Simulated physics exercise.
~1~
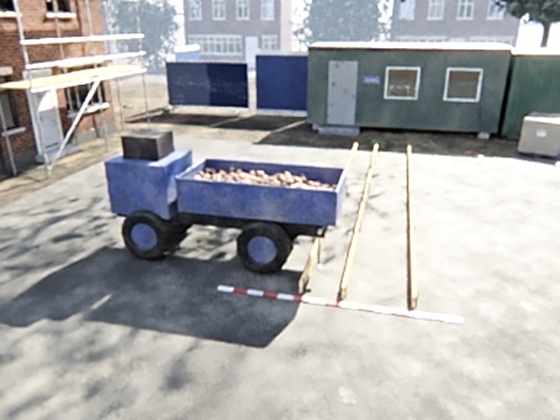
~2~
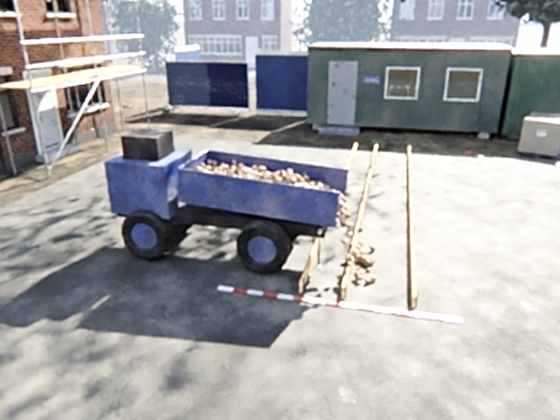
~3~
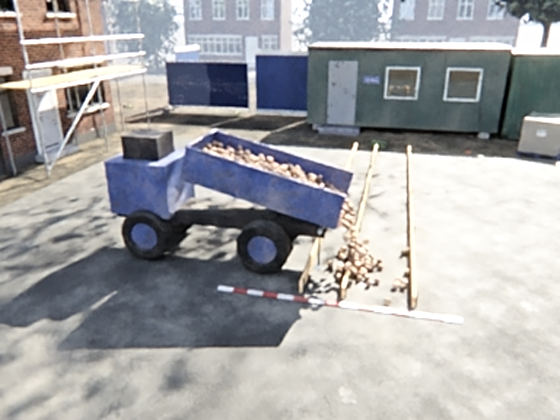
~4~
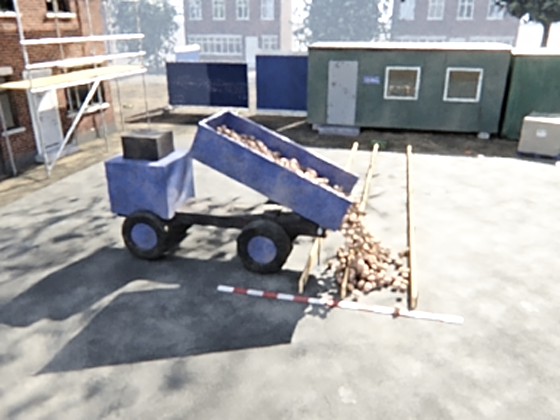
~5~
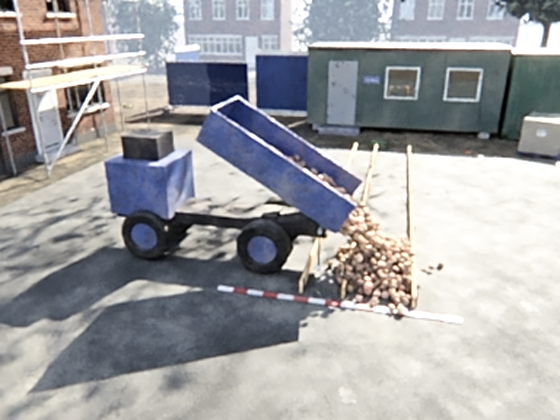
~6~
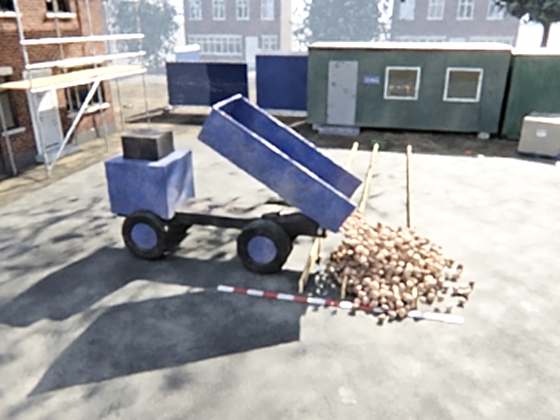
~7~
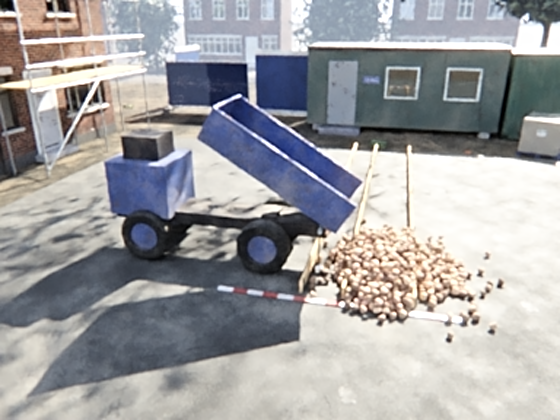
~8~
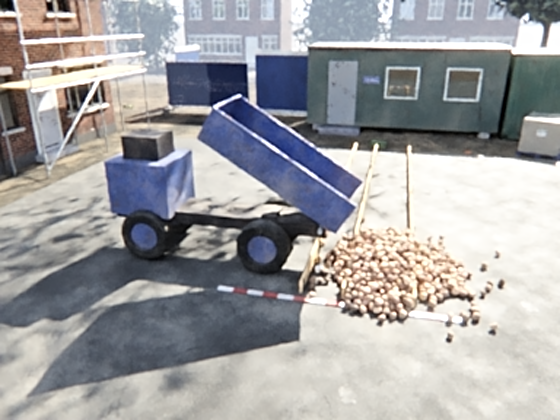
In this clip, a parked blue tipper truck in a yard raises its bed, and brownish stones slide out the right end onto ground crossed by wooden planks, piling up until the bed is empty and stays tilted, with a few stones scattered beyond the heap.
